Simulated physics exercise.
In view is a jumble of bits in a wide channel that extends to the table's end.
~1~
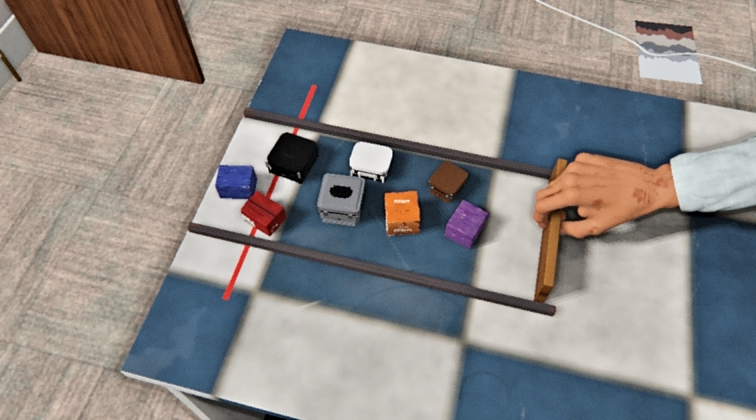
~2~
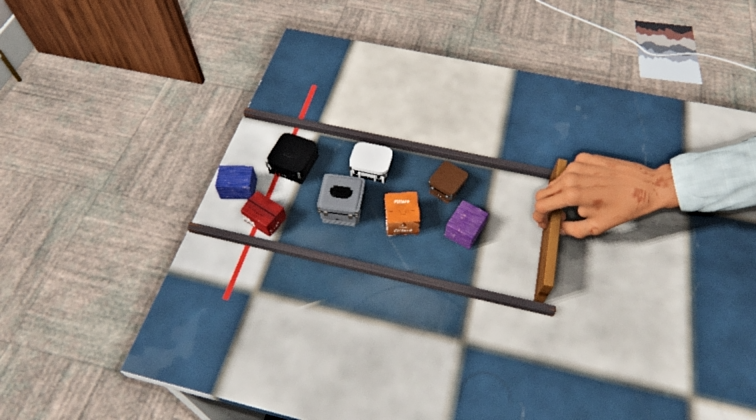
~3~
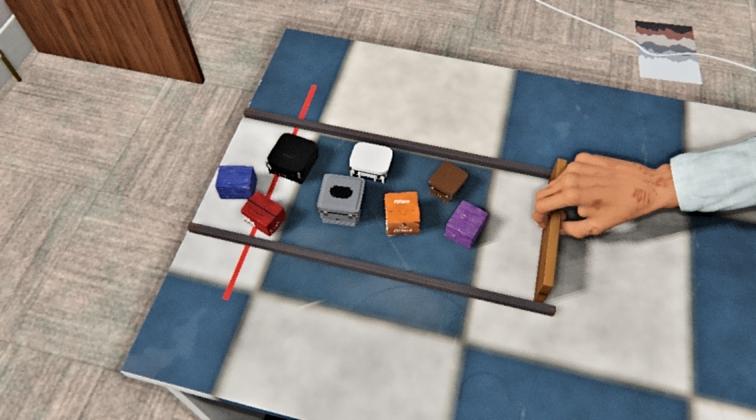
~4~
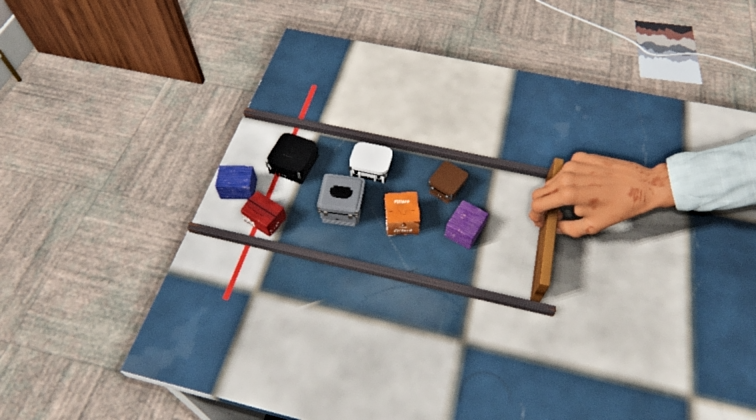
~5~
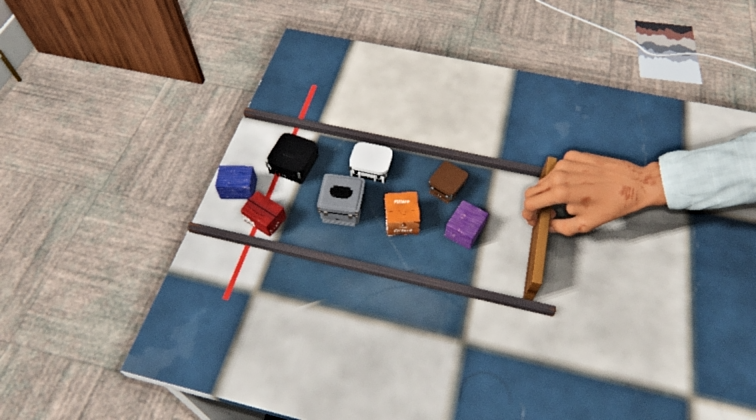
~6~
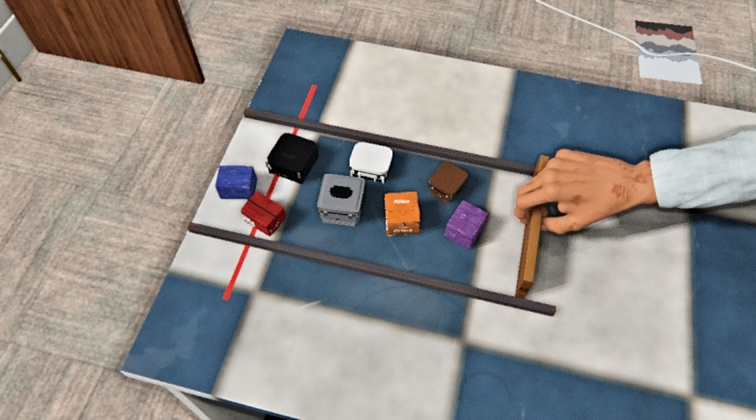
A hand slides a wooden board slightly left between two dark rails, while the small coloured boxes and cases ahead stay still.
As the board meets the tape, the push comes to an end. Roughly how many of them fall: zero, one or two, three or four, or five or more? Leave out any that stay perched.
I predict three or four come down off the table.
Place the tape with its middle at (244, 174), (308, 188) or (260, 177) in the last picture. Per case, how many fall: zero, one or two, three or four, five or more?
Taking the tapes one after another, the count is at least five, then 1 or 2, then 3 or 4.
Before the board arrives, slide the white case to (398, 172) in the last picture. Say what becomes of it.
It keeps its place.
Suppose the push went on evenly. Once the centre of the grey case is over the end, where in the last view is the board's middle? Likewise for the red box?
The grey case gives roughly (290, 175), the red box roughly (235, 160).
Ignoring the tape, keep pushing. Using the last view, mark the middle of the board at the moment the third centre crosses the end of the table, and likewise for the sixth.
First around (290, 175), then around (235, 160).
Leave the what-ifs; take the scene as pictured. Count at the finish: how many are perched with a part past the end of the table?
I make it 1.
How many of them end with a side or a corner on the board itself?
In total, 3.
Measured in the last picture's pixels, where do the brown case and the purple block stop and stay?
Final positions - brown case around (272, 149), purple block around (256, 182).
Soon after, none off yet; blue block at rest near (237, 183); red box at rest near (264, 214); black case at rest near (293, 158).
In the end, the number that fall off is three or four; gone, grey case, black case and blue block.
